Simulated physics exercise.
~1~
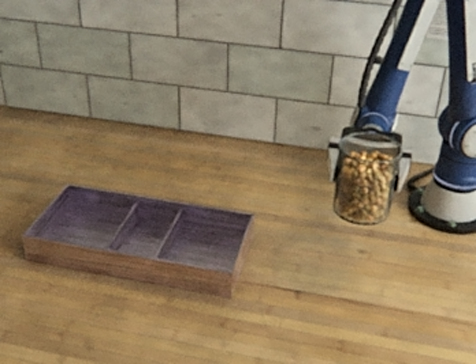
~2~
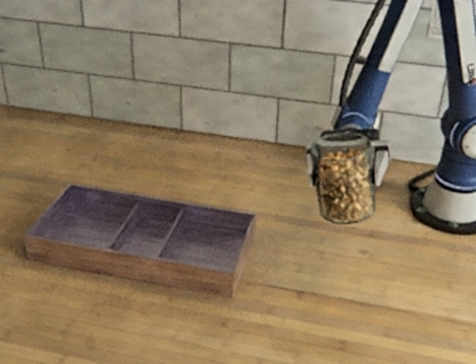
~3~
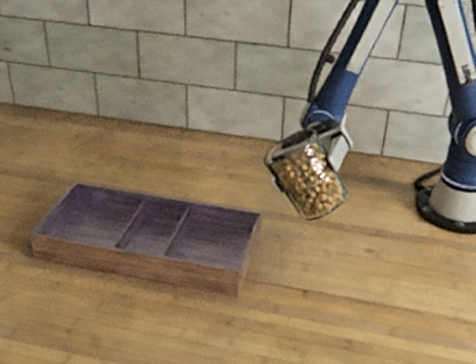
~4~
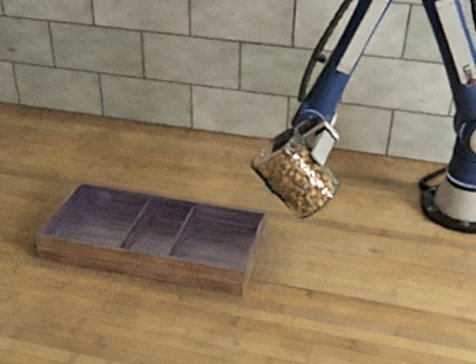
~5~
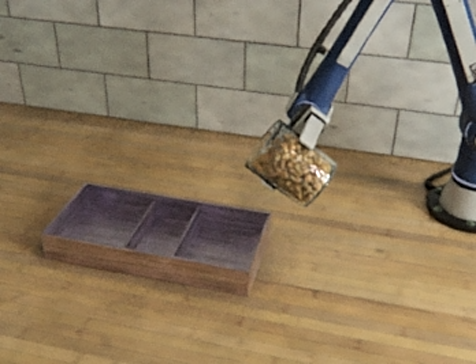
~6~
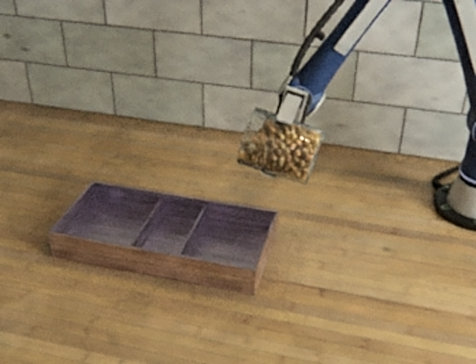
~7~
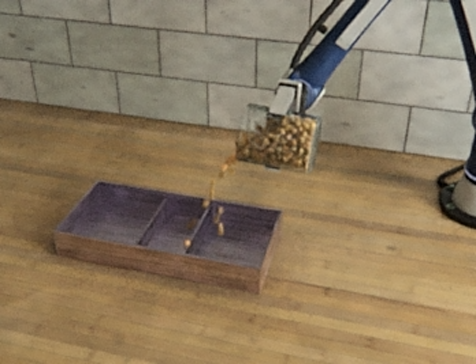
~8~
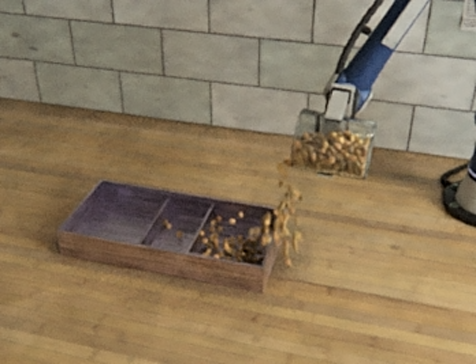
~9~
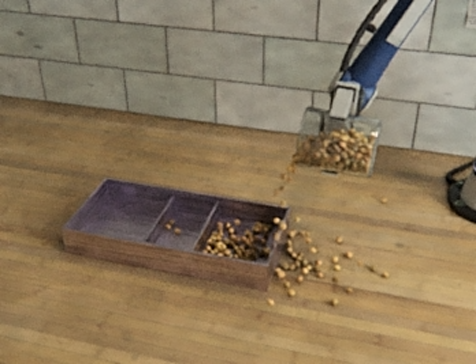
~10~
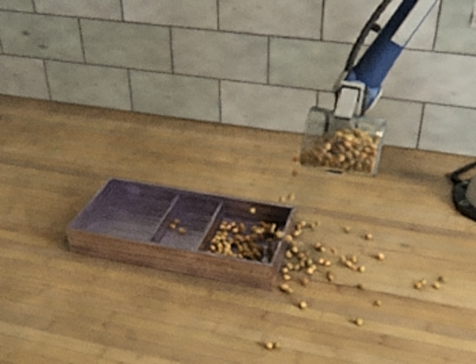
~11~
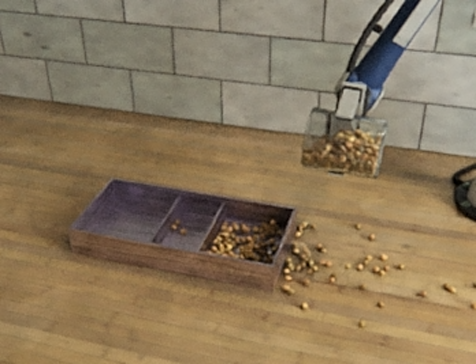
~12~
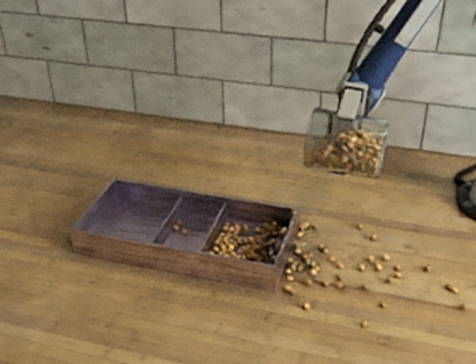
A robot arm tips a clear tumbler, spilling chickpeas into a divided tray and across the table.
